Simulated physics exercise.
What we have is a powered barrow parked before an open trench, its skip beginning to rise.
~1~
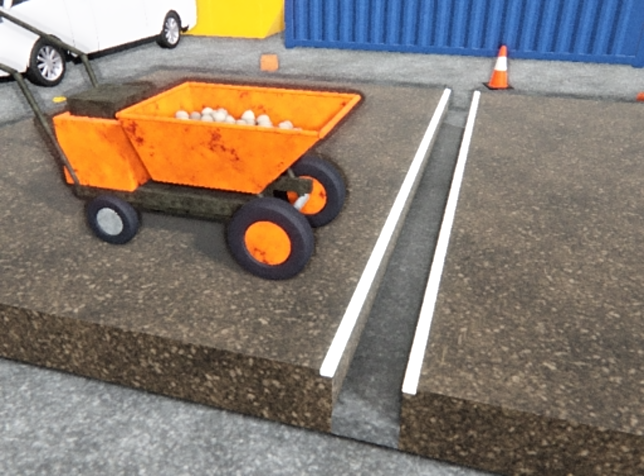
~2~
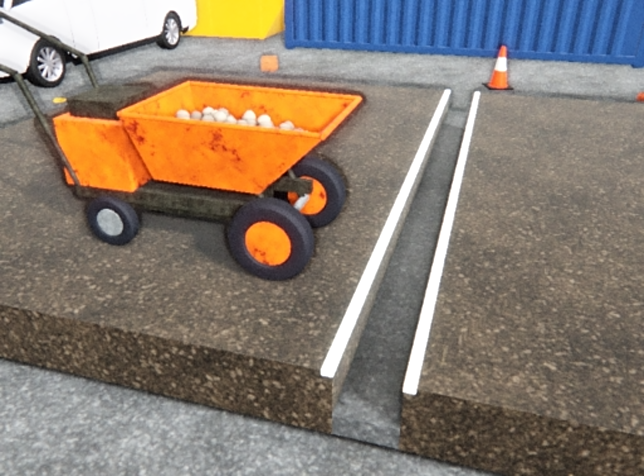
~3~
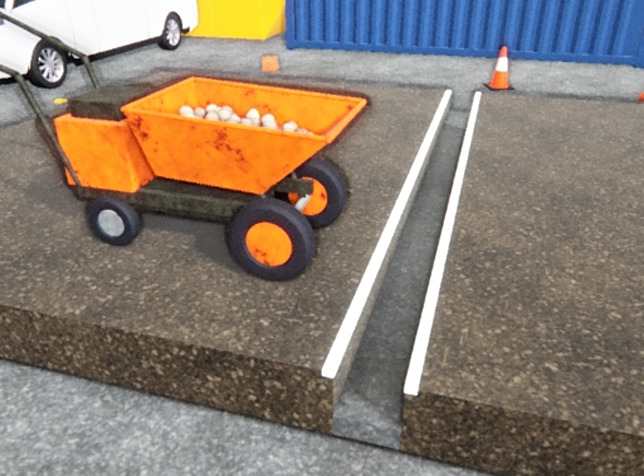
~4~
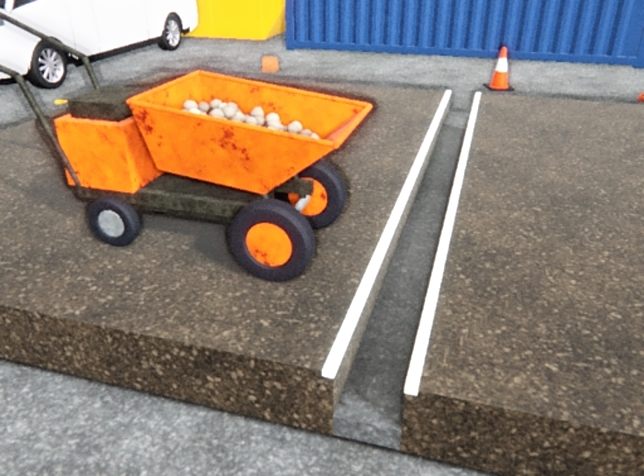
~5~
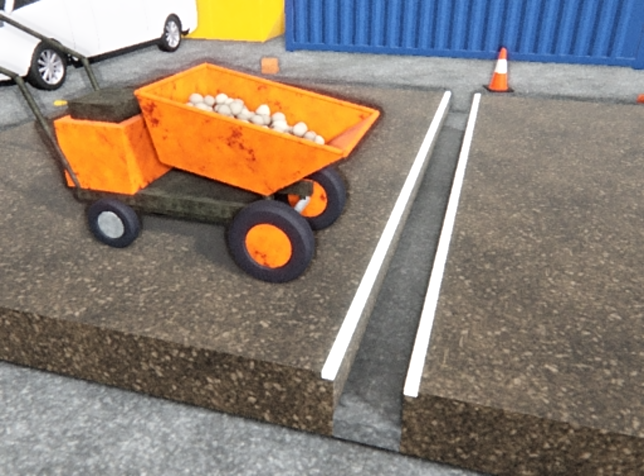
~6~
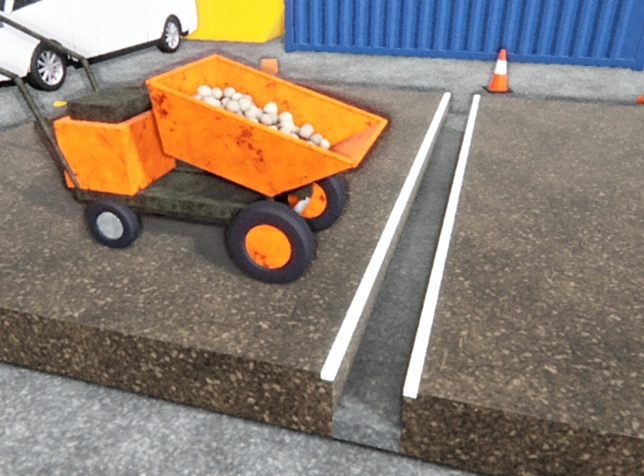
At the start, an orange powered barrow with a level skip of pale pebbles stands left of a narrow, white-edged trench. The skip's rear then rises gradually while the wheels stay still. By the end, the skip is clearly tilted toward the trench, its lip lower and the pebbles still inside.
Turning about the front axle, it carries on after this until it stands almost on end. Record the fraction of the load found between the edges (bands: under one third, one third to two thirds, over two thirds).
It will put a third to two thirds into the trench.
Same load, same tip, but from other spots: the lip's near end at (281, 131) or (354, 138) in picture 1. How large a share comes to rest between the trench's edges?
100 % and 0 %.
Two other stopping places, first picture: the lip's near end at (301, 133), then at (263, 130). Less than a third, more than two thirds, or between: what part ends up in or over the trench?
First spot: Over two thirds; second spot: More than two thirds.
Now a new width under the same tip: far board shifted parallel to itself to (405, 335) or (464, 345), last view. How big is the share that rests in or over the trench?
In order: 20 per cent, then 100 per cent.
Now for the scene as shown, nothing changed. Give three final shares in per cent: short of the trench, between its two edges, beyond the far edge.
Short about 0 %, between about 50 %, beyond about 50 %.
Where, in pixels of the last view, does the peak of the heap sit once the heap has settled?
Roughly (473, 266).
Shortly afterwards, skip tipped steeply; the whole lot in the skip.
Next, skip tipped steeply; the bulk in the skip; a little in or heaped over the trench; a little beyond it; only a few falling.
Some moments later, skip tipped right over; only a few in the skip; near half in or heaped over the trench; near half beyond it.
In the end, skip tipped right over; near half in or heaped over the trench; near half beyond it.
